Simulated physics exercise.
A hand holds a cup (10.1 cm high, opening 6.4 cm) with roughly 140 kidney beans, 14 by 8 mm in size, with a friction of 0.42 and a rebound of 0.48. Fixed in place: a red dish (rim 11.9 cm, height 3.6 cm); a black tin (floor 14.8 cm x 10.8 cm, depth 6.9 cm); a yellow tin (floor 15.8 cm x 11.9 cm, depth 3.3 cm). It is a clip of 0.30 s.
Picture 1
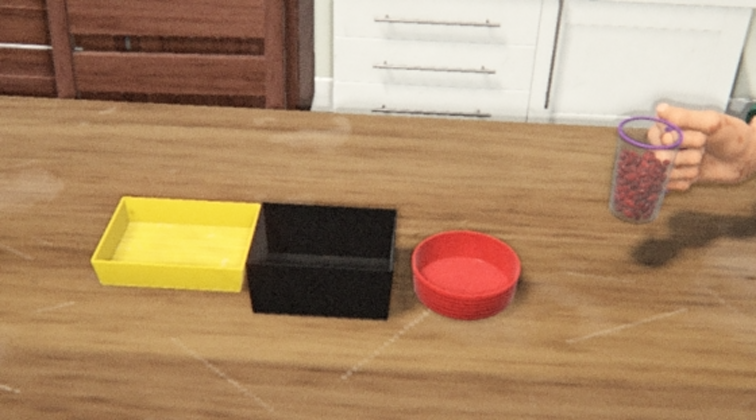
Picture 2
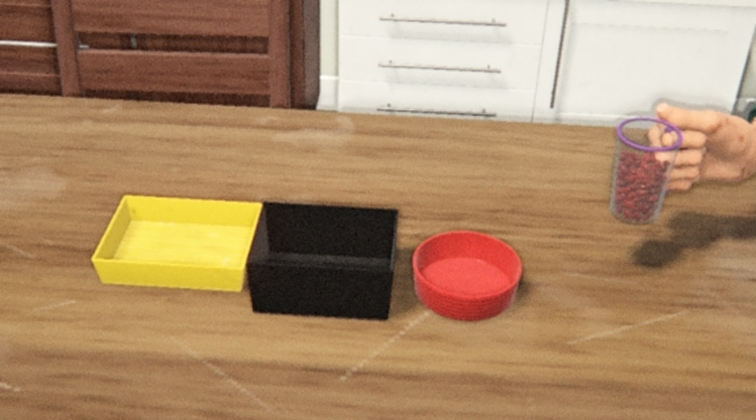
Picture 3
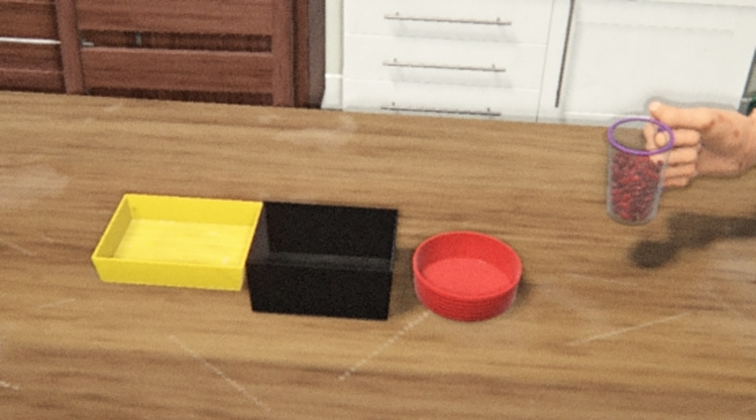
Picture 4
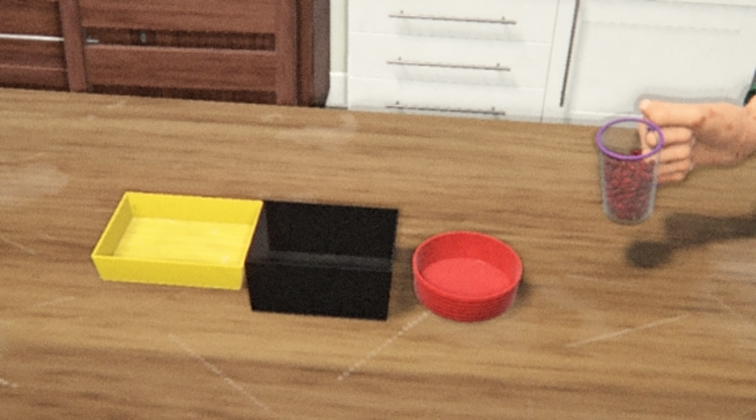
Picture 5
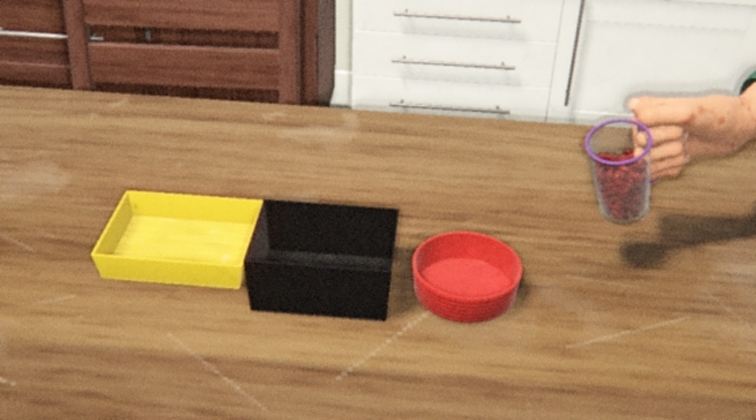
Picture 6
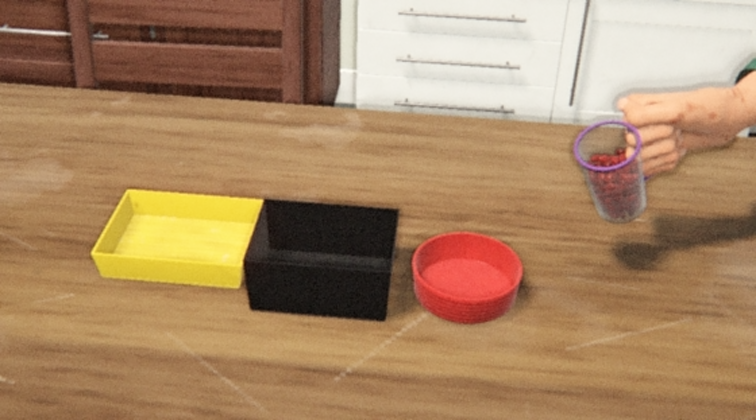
The clip shows a hand holding a clear cup of small red beans to the right of a red dish, a black tin and a yellow tin; the hand moves the cup slightly left while gradually tilting it toward the front left.
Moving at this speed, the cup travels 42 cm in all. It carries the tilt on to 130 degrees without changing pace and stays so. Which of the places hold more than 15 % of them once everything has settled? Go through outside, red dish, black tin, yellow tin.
More than 15 %? Outside: Yes; red dish: Yes; black tin: No; yellow tin: No.
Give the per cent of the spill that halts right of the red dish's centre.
I'd put it near 0 per cent of the spill.
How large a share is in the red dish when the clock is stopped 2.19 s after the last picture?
Share at that moment: Near 75 per cent.
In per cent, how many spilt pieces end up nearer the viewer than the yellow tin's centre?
Share: Around 80 %.
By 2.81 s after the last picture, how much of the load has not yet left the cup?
Around 0 in a hundred remain.
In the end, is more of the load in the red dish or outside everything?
The larger share ends up in the red dish.
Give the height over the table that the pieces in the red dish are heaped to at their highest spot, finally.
The top of the heap ends about 3.0 cm up.
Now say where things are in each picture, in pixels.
In the first picture, cup at (645, 159); tilt 0 degrees; moved 0.0 cm; lip at (631, 141); top of the load at (623, 157); red dish at (466, 262); black tin at (325, 235); yellow tin at (180, 232).
In the second picture, cup at (644, 161); tilt 2 degrees; moved 0.3 cm; lip at (629, 143); top of the load at (630, 158).
In the third picture, cup at (637, 165); tilt 6 degrees; moved 1.0 cm; low side front left; lip at (620, 147); top of the load at (625, 158).
In the fourth picture, cup at (629, 169); tilt 13 degrees; moved 1.9 cm; low side front left; lip at (608, 152); top of the load at (632, 159).
In the fifth picture, cup at (621, 173); tilt 19 degrees; moved 2.8 cm; low side front left; lip at (596, 158); top of the load at (638, 159).
In the sixth picture, cup at (615, 177); tilt 26 degrees; moved 3.6 cm; low side front left; lip at (585, 164); top of the load at (603, 159); red dish at (467, 265); black tin at (324, 234); yellow tin at (181, 226).
Then, 0.84 s after the last picture, tilt 118 degrees; cup 90 %, red dish 5 %, in the air 5 %; middle of all pieces near (495, 183).
Then, 1.54 s after the last picture, tilt 130 degrees; outside 25 %, red dish 75 %; middle of all pieces near (440, 286).
Then, 2.19 s after the last picture, tilt 130 degrees; outside 25 %, red dish 75 %; middle of all pieces near (440, 286).
Then, 2.81 s after the last picture, tilt 130 degrees; outside 25 %, red dish 75 %; middle of all pieces near (440, 286).
In the end, yellow tin 0 %, cup 0 %, outside 25 %, red dish 75 %, black tin 0 %.
